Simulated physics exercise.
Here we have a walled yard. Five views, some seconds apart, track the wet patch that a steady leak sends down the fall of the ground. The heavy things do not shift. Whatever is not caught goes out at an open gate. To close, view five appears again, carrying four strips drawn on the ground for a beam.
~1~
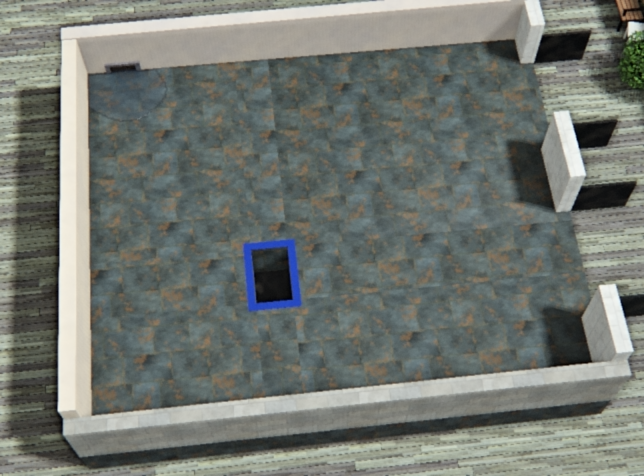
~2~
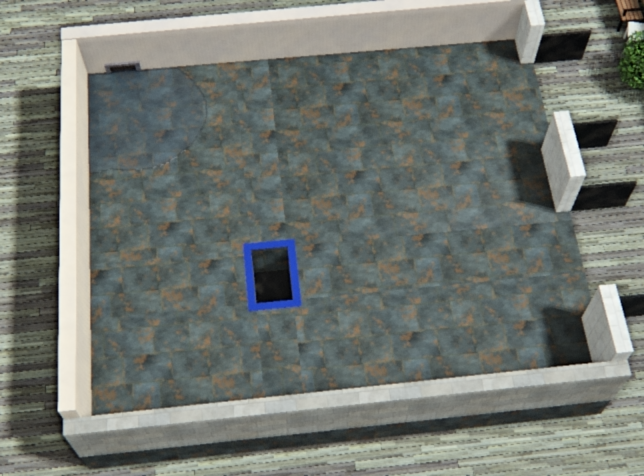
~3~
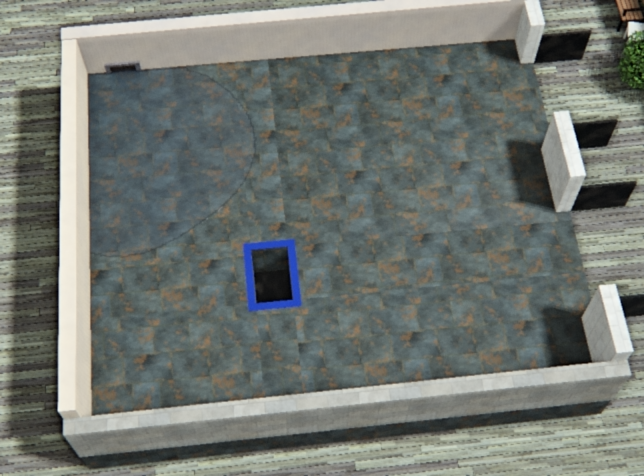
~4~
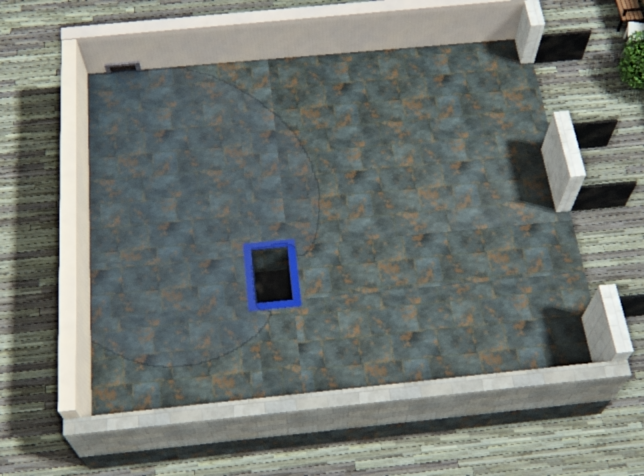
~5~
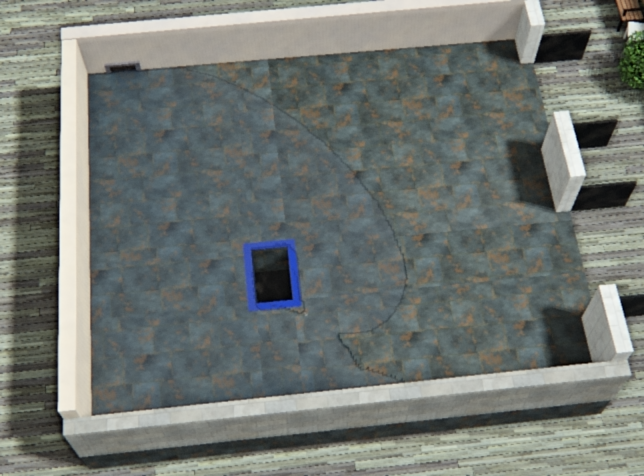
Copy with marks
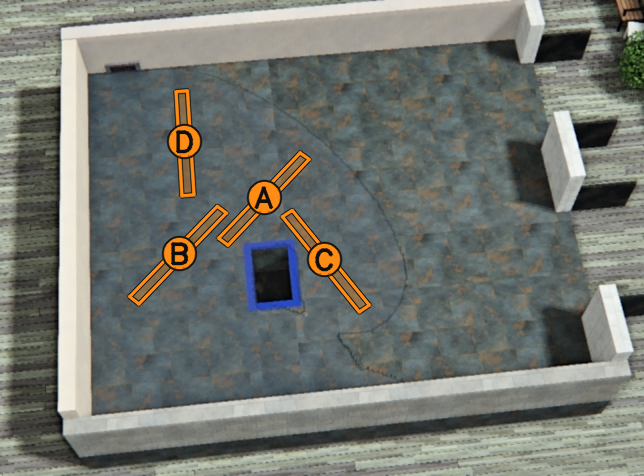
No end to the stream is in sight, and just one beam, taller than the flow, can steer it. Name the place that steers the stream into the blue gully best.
Take C.
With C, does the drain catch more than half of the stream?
No, it does not.
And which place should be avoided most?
That is place A.
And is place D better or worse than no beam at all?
Place D is worse.
In orange, A from (223, 241) to (304, 156); B from (134, 300) to (221, 209); C from (287, 213) to (364, 308); D from (187, 195) to (181, 91).
If A is chosen, about 5 % of the stream goes into the blue gully, about 85 % out by the gates.
If B is chosen, about 11 % of the stream goes into the blue gully, about 82 % out by the gates.
If C is chosen, about 30 % of the stream goes into the blue gully, about 63 % out by the gates.
If D is chosen, about 11 % of the stream goes into the blue gully, about 81 % out by the gates.
